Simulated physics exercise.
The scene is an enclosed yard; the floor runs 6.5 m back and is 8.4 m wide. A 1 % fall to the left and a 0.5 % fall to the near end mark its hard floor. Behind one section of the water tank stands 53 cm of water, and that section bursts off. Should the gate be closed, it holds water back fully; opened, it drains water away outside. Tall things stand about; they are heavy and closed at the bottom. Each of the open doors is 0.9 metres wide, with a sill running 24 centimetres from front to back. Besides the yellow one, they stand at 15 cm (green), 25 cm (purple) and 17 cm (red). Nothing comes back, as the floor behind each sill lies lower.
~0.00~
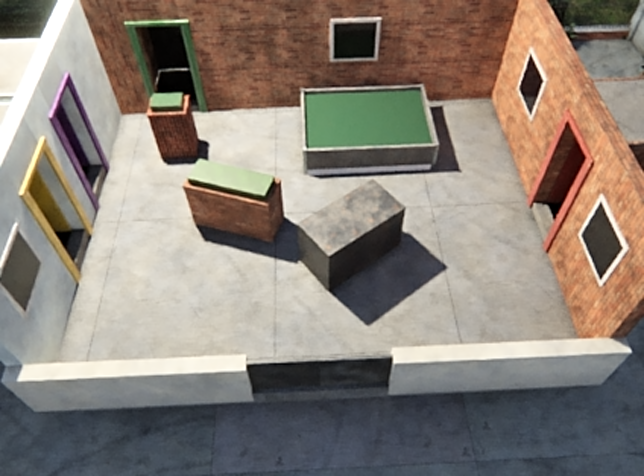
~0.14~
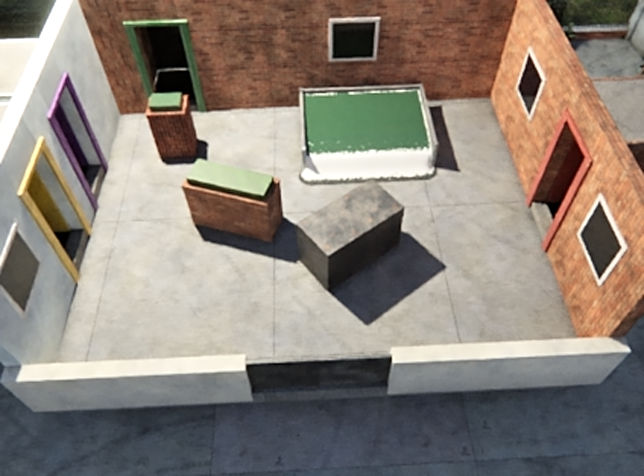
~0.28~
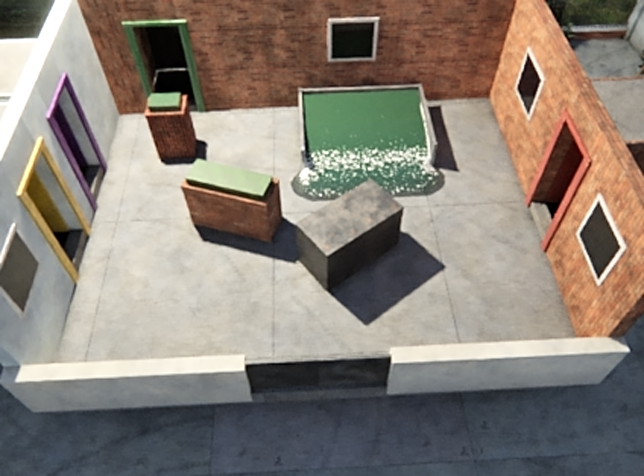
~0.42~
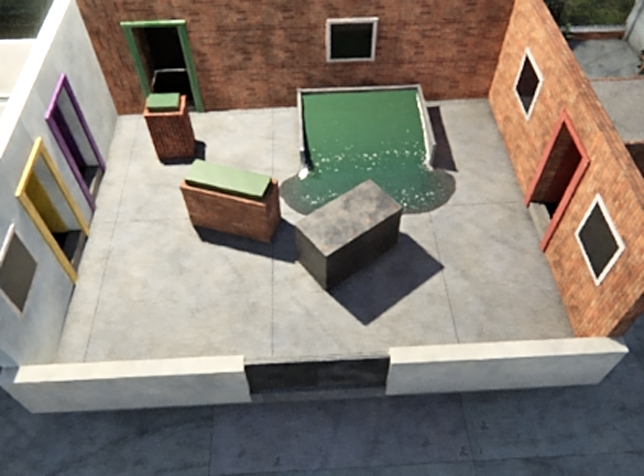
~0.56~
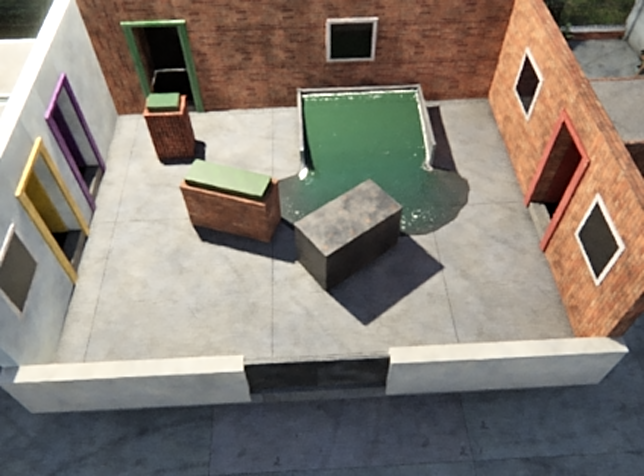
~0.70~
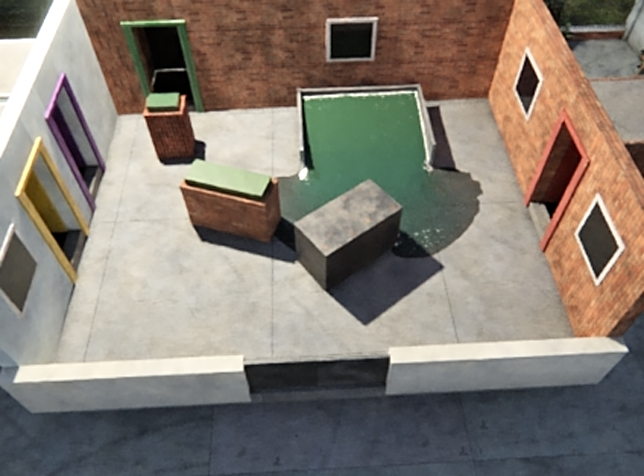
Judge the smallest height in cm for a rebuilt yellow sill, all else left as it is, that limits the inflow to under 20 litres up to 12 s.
Roughly 7 cm at the least.
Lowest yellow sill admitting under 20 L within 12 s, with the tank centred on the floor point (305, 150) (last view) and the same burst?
In that case about 7.5 cm.
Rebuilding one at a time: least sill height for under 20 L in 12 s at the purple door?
Purple: 6.0 cm.
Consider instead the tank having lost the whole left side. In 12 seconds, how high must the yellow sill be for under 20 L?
A minimum of about 11.0 cm.
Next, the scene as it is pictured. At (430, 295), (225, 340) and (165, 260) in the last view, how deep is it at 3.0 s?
In that order: 3, 3 and 2 cm.
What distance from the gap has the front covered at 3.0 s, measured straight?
Near 7.0 metres, give or take.
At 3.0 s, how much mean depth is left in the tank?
I'd put it at some 11 centimetres on average.
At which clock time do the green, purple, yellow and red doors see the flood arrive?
Green at 5.0 seconds, purple at 5.0 seconds, yellow at 3.2 seconds, red at 1.8 seconds.
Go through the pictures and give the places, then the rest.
Still water, 53 cm deep, in the water tank at (366, 119); the yellow door at (64, 221) is dry, in the first picture.
The gap is at (369, 161), the front 0.3 m out at (308, 182); the back of the water tank holds 53 cm, in the second picture.
The front is at (311, 197), 0.7 m from the gap at (368, 163); 1.8 m2 of floor is wet, 53 cm left at the back, in the third picture.
The front is at a hidden place, 1.2 m from the gap at (366, 164); 3.3 m2 of floor is wet, 53 cm left at the back, in the fourth picture.
The front is at a hidden place, 1.7 m from the gap at (366, 164); 4.9 m2 of floor is wet, 48 cm left at the back, in the fifth picture.
Water pours out at (366, 164) and has run 2.2 m, to (412, 254); about 8 cm deep outside, 45 cm at the back; the yellow door at (60, 222), 5.7 m from the gap, is still 3.5 m from the nearest water, in the sixth picture.
After 1.4 s water covers 25 % of the floor, deepest (38 cm) near (364, 213); it has not reached the yellow door.
After 3.0 s water covers 55 % of the floor, deepest (34 cm) near (578, 361); it has not reached the yellow door.
After 12.0 s water covers 100 % of the floor, deepest (14 cm) near (112, 143); 8 cm at the yellow door, 0 litres in over its 24 cm sill.
At the yellow door as built, the water arrived by 3.2 s and peaked near 11 cm at 10.0 s.
With a sill of 6 cm, 28 litres would have come in within the 12 s; with 8 cm, 11 litres. So under 20 litres takes about 7 cm.
